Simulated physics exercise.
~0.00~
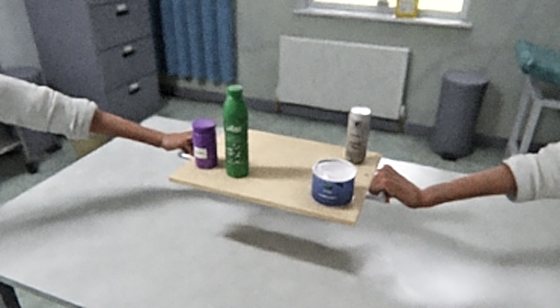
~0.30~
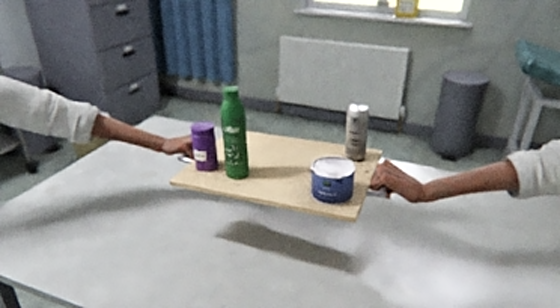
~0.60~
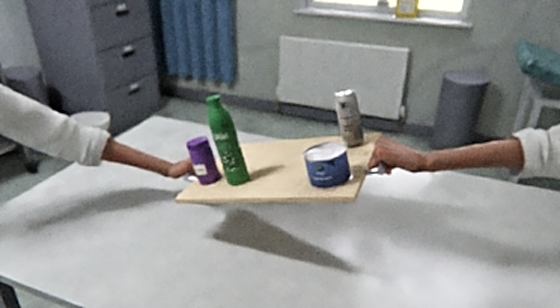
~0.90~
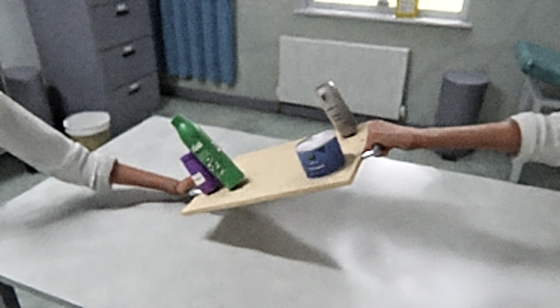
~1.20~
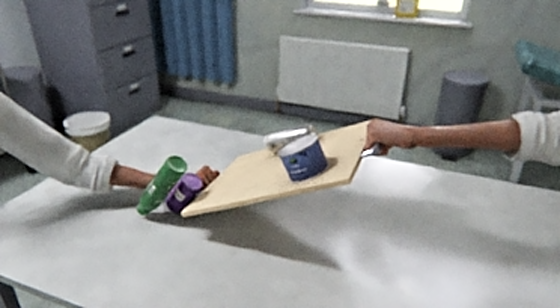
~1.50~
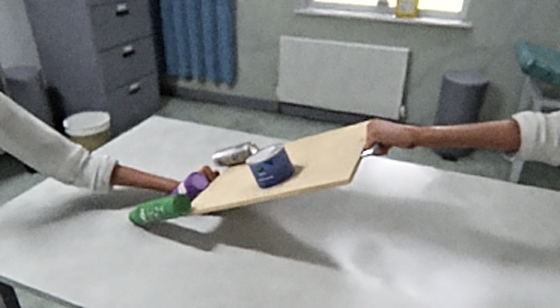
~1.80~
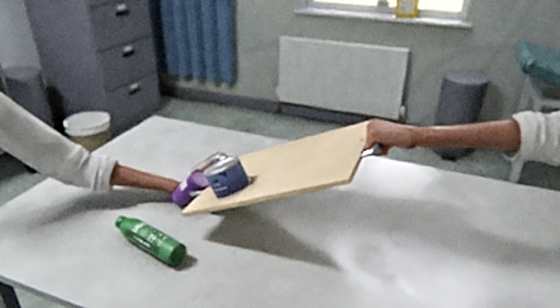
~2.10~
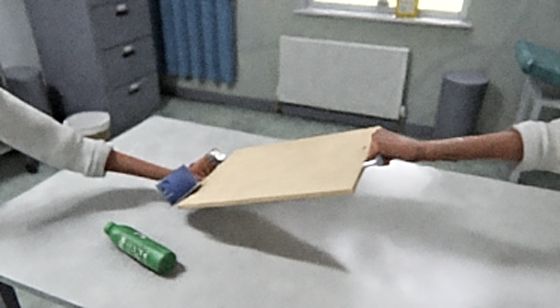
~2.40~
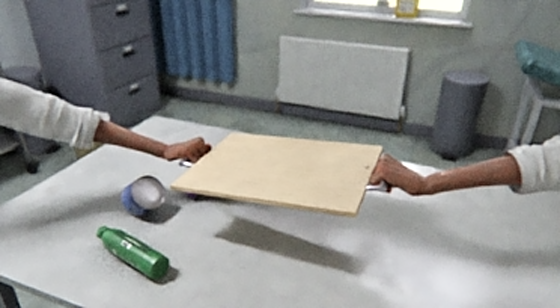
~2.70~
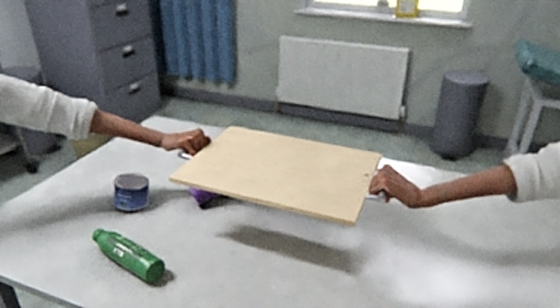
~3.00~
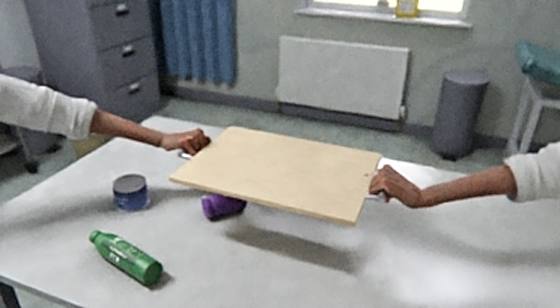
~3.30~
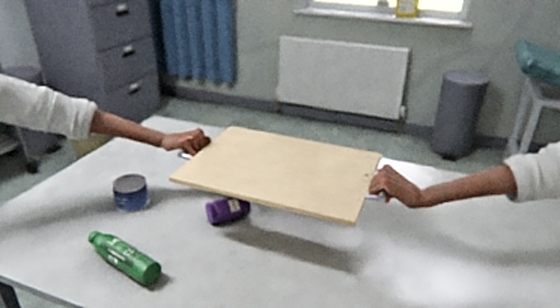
A rimless pale wooden tray is held by a hand at each end above a whitish table, seen from slightly above in a room with a radiator and drawers. On it stand a purple jar and green bottle at left, a grey-white can at the back right and a blue tub near the front right. The left edge dips, and the bottle, jar and can tip over. The bottle drops onto the table, while the jar, can and sliding tub go off the lowered edge. The hands level the empty tray, leaving bottle and tub at left, the jar lying partly beneath it and the can out of sight.
